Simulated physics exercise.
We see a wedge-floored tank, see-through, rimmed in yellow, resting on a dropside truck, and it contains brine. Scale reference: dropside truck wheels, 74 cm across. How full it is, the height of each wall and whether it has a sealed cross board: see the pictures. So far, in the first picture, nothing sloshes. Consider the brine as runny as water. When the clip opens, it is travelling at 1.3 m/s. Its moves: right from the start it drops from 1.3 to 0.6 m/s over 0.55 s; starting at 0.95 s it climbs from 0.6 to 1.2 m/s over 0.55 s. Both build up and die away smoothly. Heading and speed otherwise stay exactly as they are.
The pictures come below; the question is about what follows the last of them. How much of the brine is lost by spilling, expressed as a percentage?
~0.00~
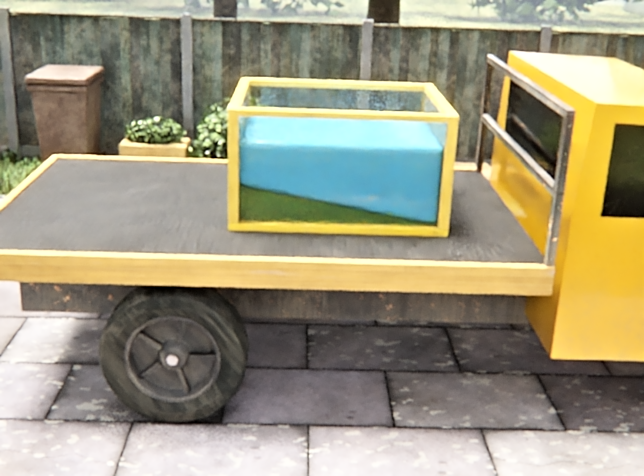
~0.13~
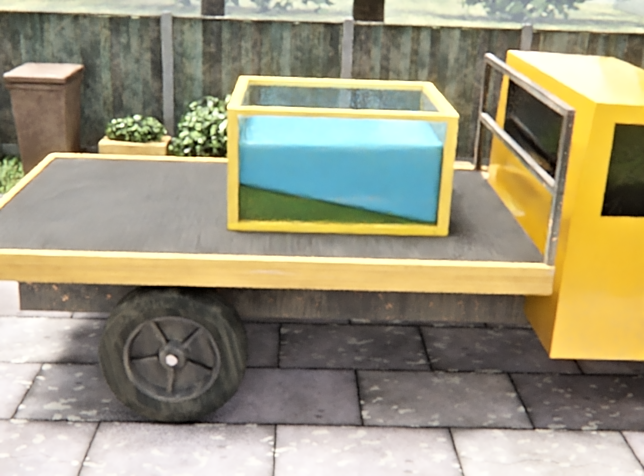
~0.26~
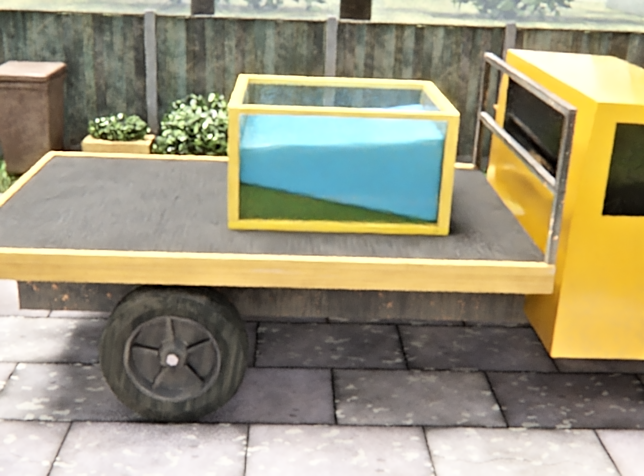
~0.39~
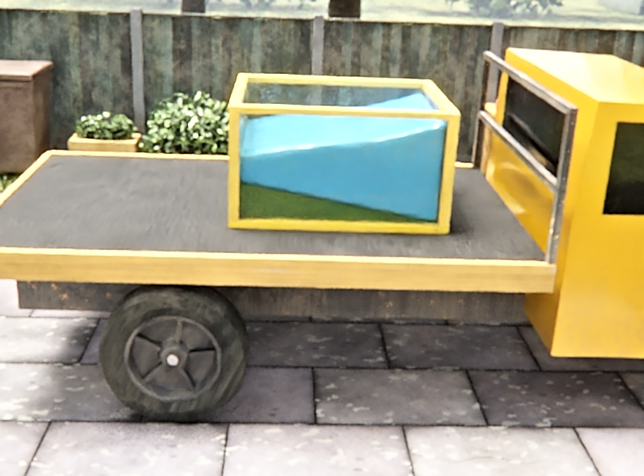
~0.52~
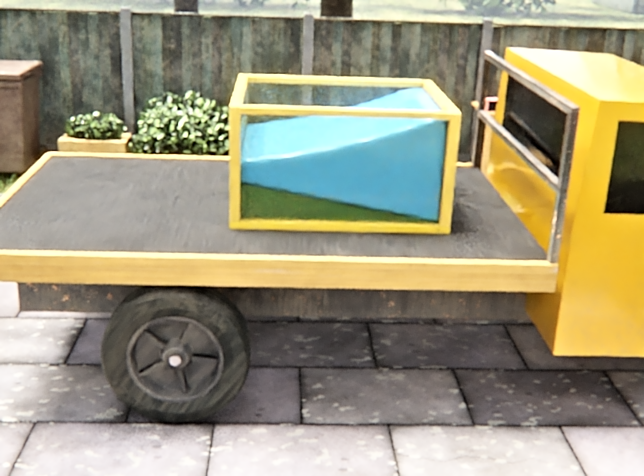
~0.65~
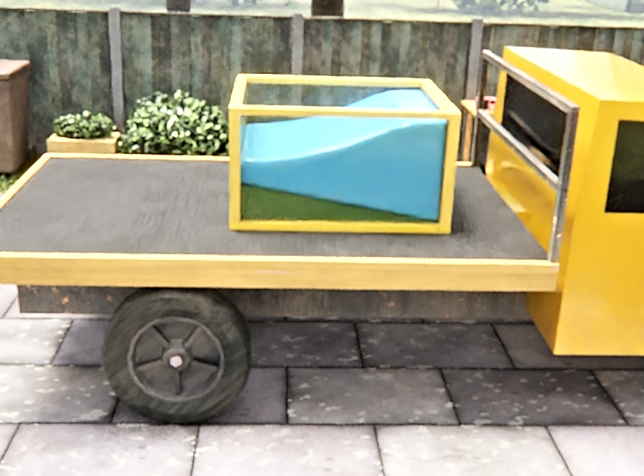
It loses around 2 percent.
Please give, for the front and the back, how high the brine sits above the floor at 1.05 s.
Front: 38 cm; back: 52 cm.
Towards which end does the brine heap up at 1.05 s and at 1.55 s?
First at the rear end, then at the rear end.
After 1.05 s front 38 cm, middle 42 cm, back 52 cm above the lowest part of the floor; no loss so far.
After 1.55 s front 28 cm, middle 44 cm, back 54 cm above the lowest part of the floor; no loss so far.
After 2.05 s front 66 cm, middle 38 cm, back 35 cm above the lowest part of the floor; the loss stands at 1 per cent, over the back.
After 4.49 s the loss stands at 2 per cent, over the back, 7 of 299 litres.
